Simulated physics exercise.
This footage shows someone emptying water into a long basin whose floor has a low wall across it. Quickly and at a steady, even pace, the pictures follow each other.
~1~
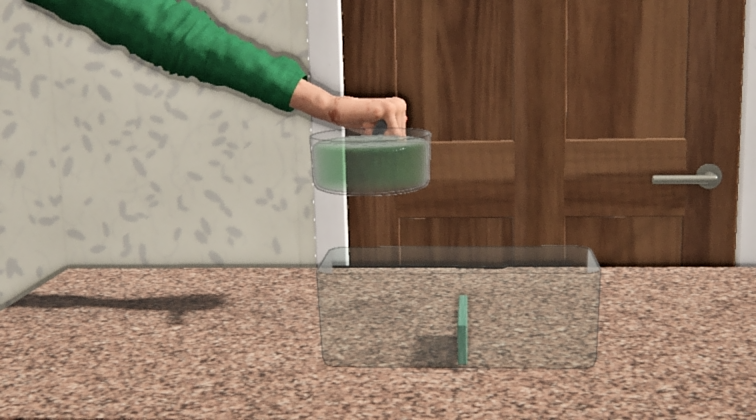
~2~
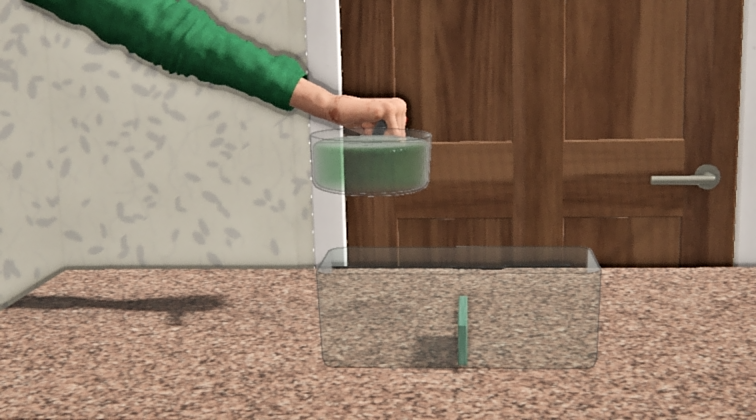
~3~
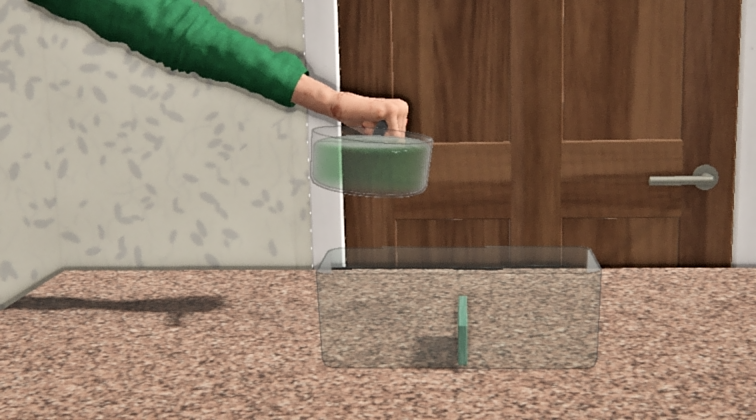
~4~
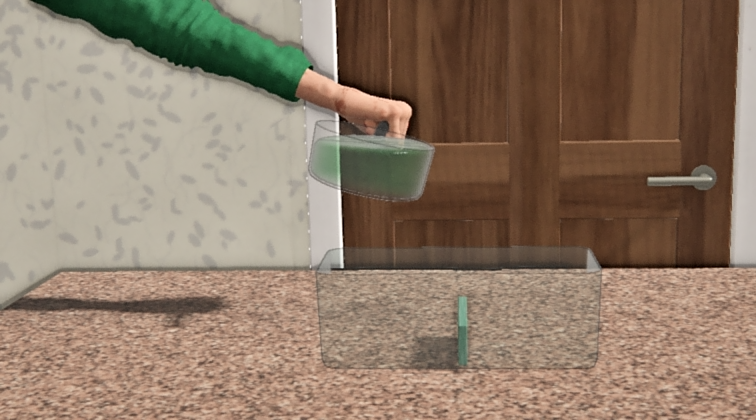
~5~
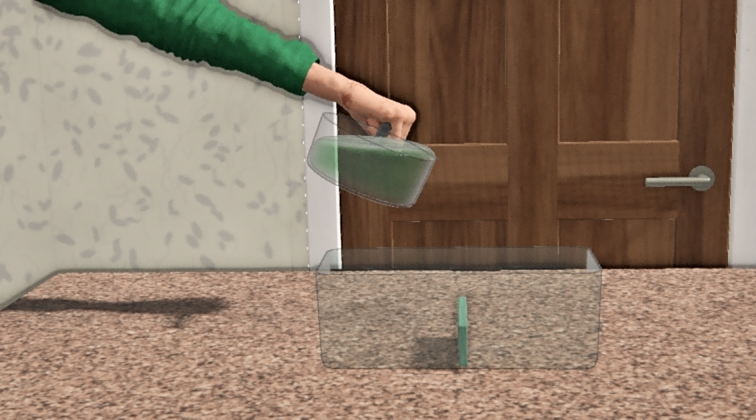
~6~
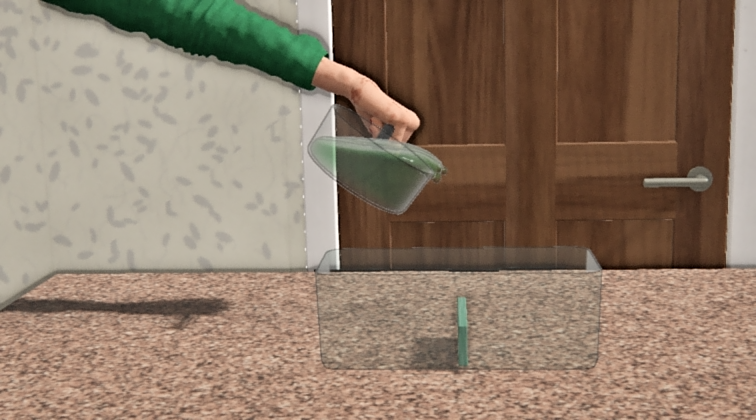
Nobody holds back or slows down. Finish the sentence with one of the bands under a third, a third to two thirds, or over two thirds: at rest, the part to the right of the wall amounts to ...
At rest, the part to the right of the wall amounts to a third to two thirds.
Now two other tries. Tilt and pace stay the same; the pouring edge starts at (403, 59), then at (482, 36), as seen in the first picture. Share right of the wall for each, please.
The first start yields 45 per cent, the second 80 per cent.
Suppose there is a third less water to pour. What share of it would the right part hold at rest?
Estimate: Close to 40 per cent.
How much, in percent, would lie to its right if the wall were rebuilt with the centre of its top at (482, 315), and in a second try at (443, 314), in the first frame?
Roughly 30 per cent first and roughly 70 per cent second.
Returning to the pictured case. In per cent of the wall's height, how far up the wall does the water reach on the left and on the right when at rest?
Near 30 in a hundred to the left, 40 to the right.
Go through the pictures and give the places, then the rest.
Tilt 0°; pouring edge (430, 135); surface from (314, 143) to (428, 142); the long basin's rim runs from (324, 261) to (595, 261); the wall's top is at (463, 311), in the first picture.
Tilt 2°; pouring edge (430, 137); surface from (314, 142) to (429, 142), in the second picture.
Tilt 6°; pouring edge (432, 142); surface from (315, 141) to (430, 144), in the third picture.
Tilt 14°; pouring edge (433, 150); surface from (315, 140) to (432, 146), in the fourth picture.
Tilt 24°; pouring edge (434, 161); surface from (315, 140) to (433, 156); 2 per cent is over the edge, in the fifth picture.
Tilt 35°; pouring edge (432, 174); surface from (311, 140) to (419, 157); 8 per cent is over the edge, in the sixth picture.
A moment on, the saucepan is tipped right over and 14 per cent is still to pour, 9 is left of the wall and 39 right of it.
Next, the saucepan is tipped right over and 2 per cent is still to pour, 38 is left of the wall and 51 right of it.
Then the saucepan is tipped right over and 0 per cent is still to pour, 46 is left of the wall and 51 right of it.
Later the saucepan is tipped right over and 0 per cent is still to pour, 47 is left of the wall and 51 right of it.
Finally, 47 per cent lies left of the wall, 51 right of it and 2 outside.
